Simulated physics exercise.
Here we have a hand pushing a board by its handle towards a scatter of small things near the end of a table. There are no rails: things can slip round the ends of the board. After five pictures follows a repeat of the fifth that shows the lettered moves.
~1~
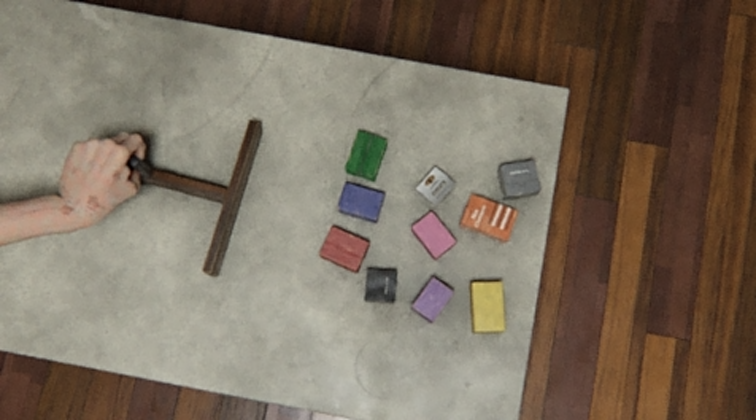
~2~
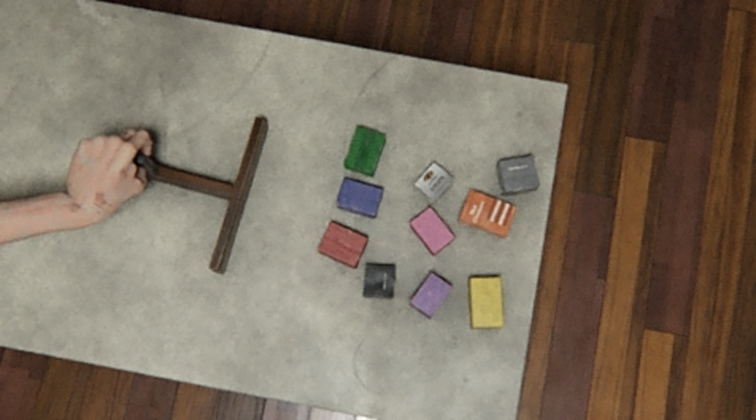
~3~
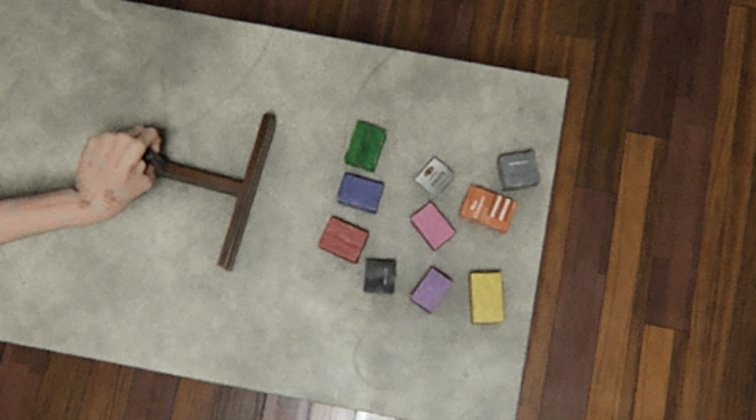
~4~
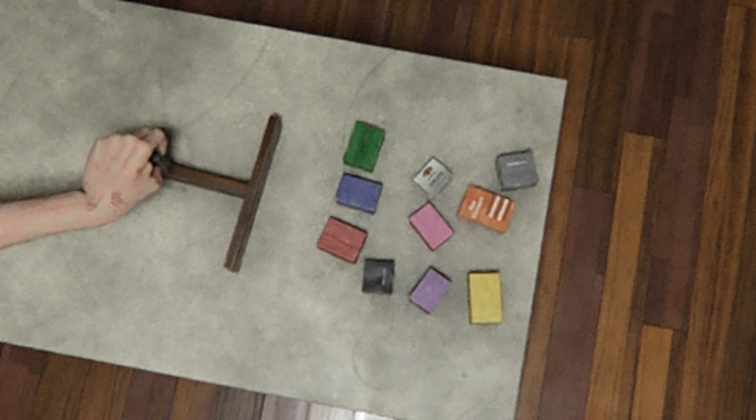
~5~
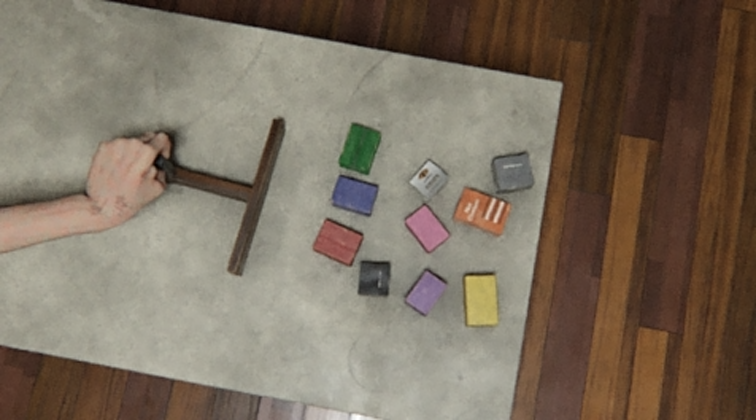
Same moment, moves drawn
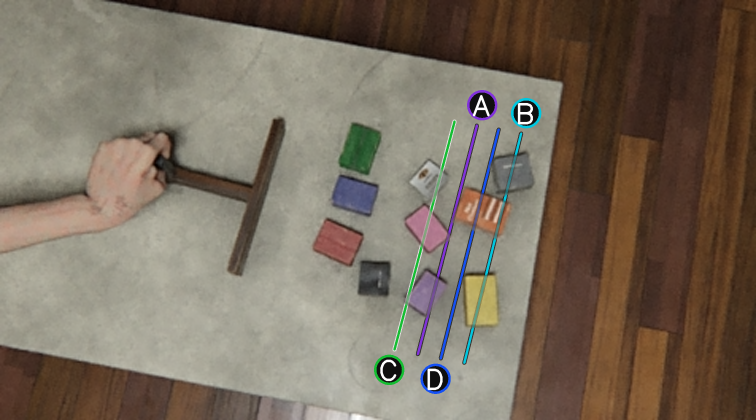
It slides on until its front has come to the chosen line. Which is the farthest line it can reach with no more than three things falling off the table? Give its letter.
D is the last line within the limit.
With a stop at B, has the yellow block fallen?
Yes.
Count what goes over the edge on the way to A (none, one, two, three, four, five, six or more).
By then, none.
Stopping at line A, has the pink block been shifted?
By then, yes.
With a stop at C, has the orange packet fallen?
No.
On the marked copy, A at (448, 237); B at (493, 246); C at (425, 233); D at (470, 241).
With D. Early on, board (332, 209); green box (372, 152); black packet (378, 283).
Further on, board (409, 223); orange packet (499, 221); pink block (467, 247).
At the end, board (470, 234); yellow block over the edge; orange packet over the edge; two fallen.
As for the rest, A is within the limit but short; B drops five; C is within the limit but short.
